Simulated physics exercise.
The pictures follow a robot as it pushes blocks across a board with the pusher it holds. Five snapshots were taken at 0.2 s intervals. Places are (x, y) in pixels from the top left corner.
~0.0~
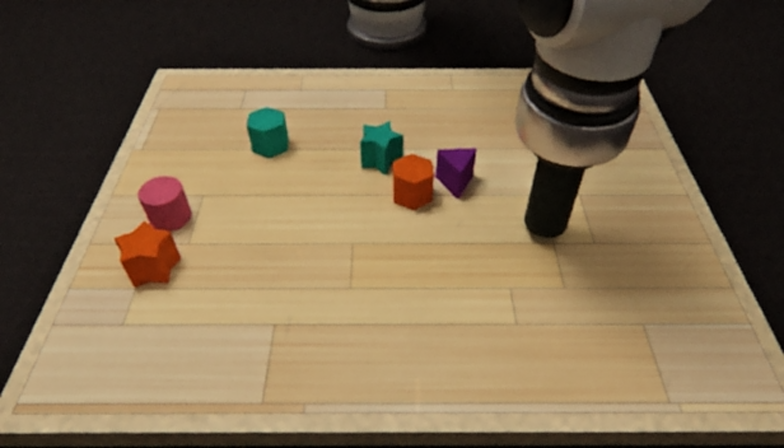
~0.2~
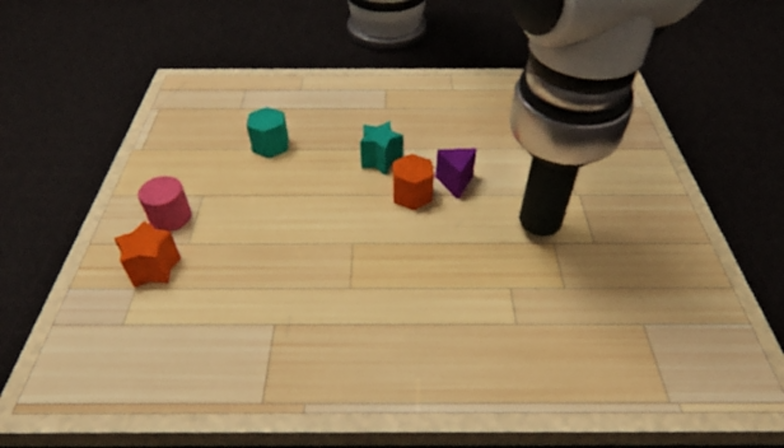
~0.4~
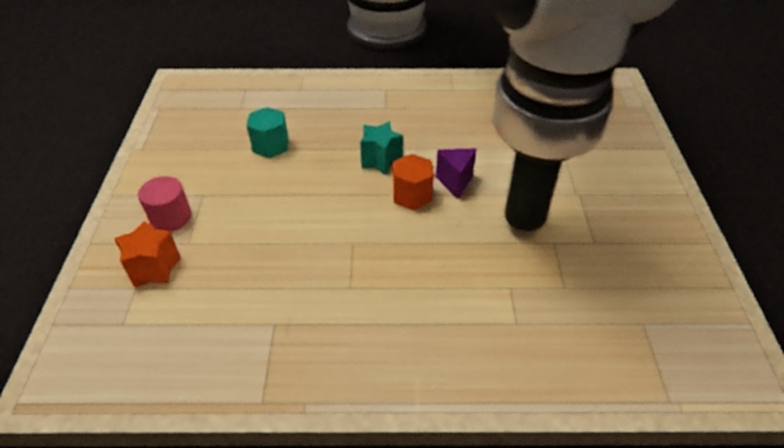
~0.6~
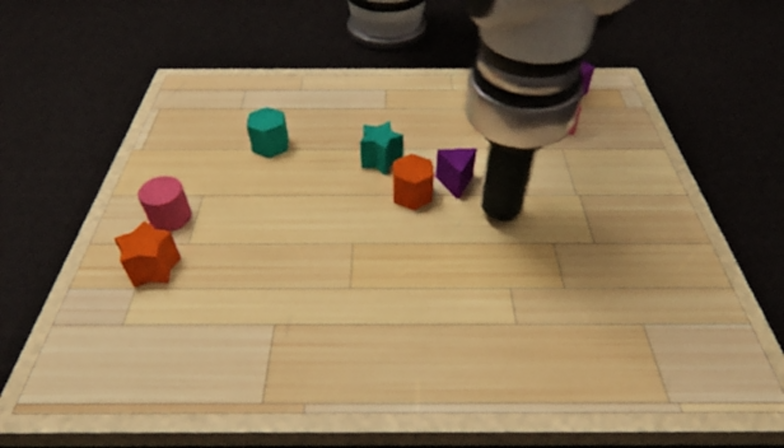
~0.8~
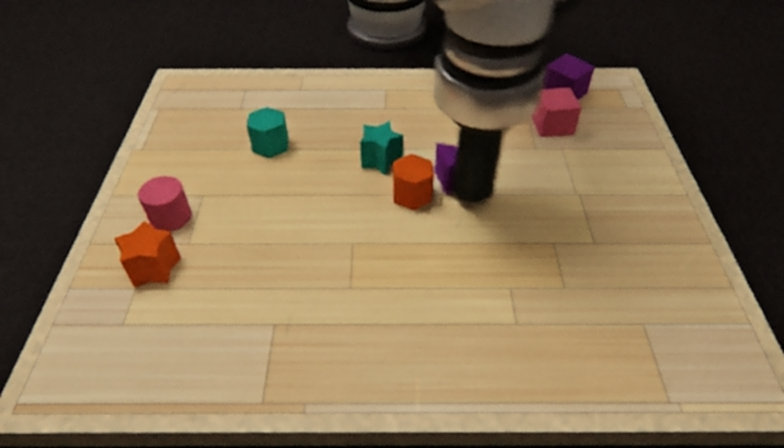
In the video, a robotic arm with a black cylindrical pusher moves left across a wooden board of colourful blocks, slowly at first, until its tip is beside the purple three-sided block near the orange hexagonal one.
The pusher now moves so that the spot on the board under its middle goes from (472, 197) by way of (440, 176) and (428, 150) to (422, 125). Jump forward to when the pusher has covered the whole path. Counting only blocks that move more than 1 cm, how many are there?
A single block is moved.
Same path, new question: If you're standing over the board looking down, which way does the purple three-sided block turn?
Viewed from above, counterclockwise.
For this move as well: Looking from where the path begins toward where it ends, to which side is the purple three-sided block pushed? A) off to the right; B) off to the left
That would be B.
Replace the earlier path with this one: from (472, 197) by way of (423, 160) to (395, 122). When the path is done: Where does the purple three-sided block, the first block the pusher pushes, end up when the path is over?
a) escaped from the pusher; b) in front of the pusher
Answer: B.
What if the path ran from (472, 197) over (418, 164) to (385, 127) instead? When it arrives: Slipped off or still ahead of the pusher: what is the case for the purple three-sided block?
When the path is over, you would find the purple three-sided block still in front of the pusher.
The first path, step by step. One third of the way, pusher at (441, 168); purple three-sided block at (426, 131), turned 15° clockwise.
Two thirds of the way, pusher at (428, 141); purple three-sided block at (409, 108).
At the end, pusher at (423, 117); orange hexagonal block not moved; purple three-sided block at (395, 94), turned 30° anticlockwise.
